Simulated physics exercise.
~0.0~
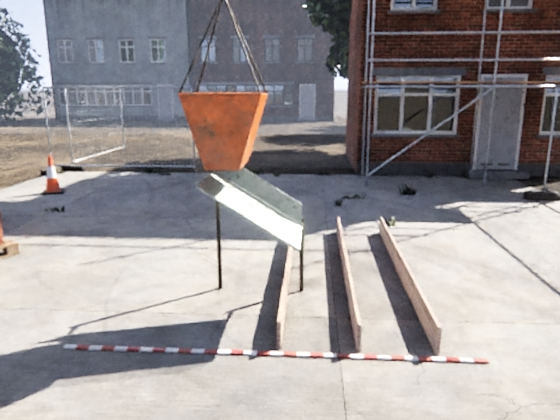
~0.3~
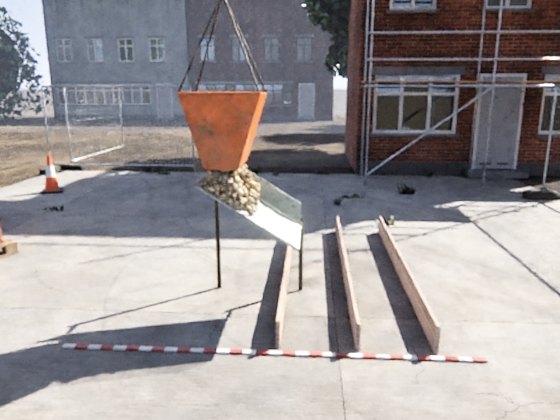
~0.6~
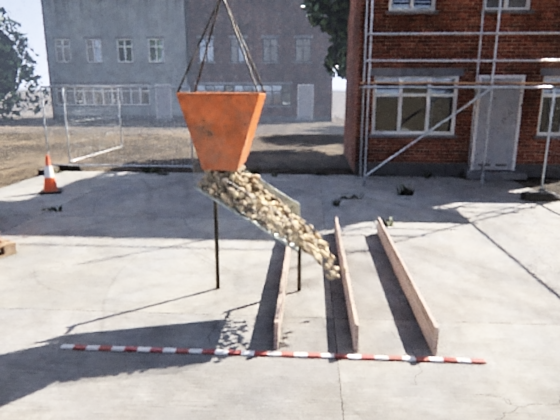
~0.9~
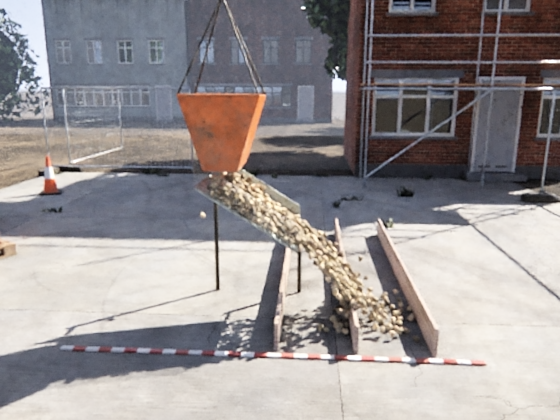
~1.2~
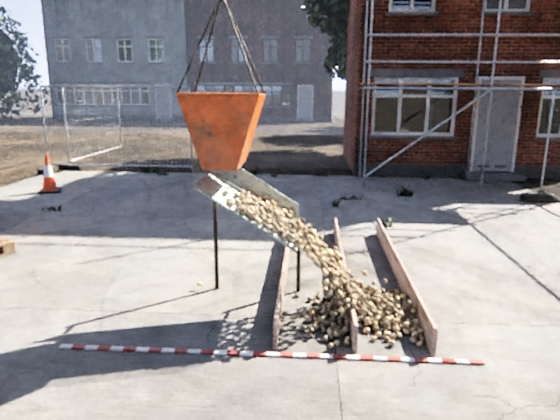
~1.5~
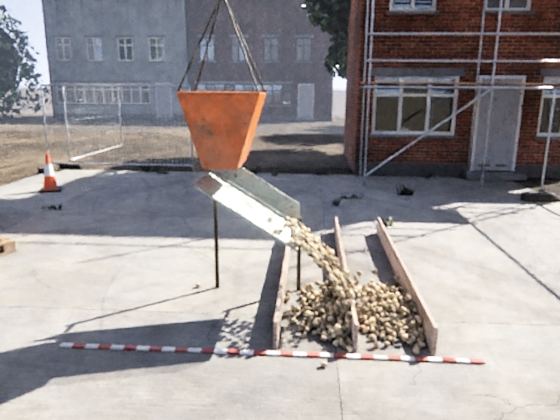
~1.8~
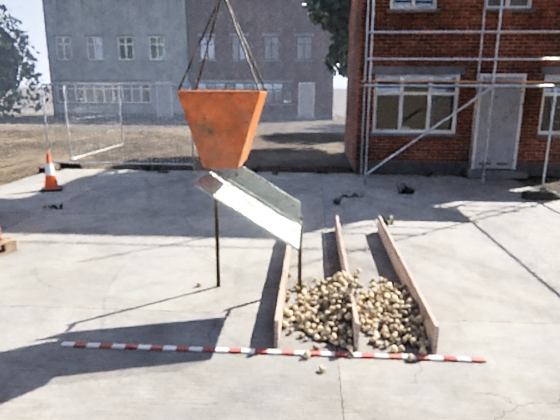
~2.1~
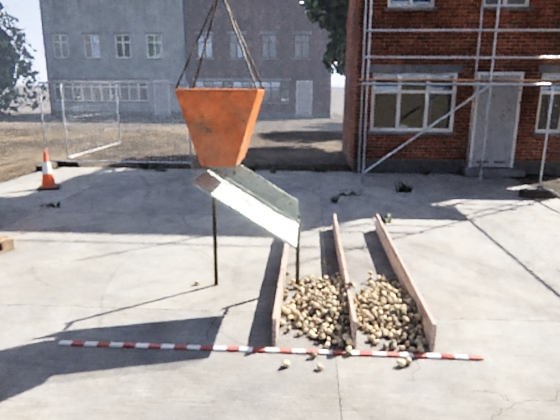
To begin with, an orange hopper hangs from cables above an empty, sloping steel chute in a paved yard, with three low boards standing on the ground to the right. Pale, rounded stones drop from the hopper onto the top of the chute and slide down to the right. They pour off its lower end, spilling into both bays between the boards. The stream thins from the top, baring the steel as the heaps spread. Finally the chute is empty and the stones lie still, split fairly evenly, slightly more on the left, with a few strays near the striped pole.
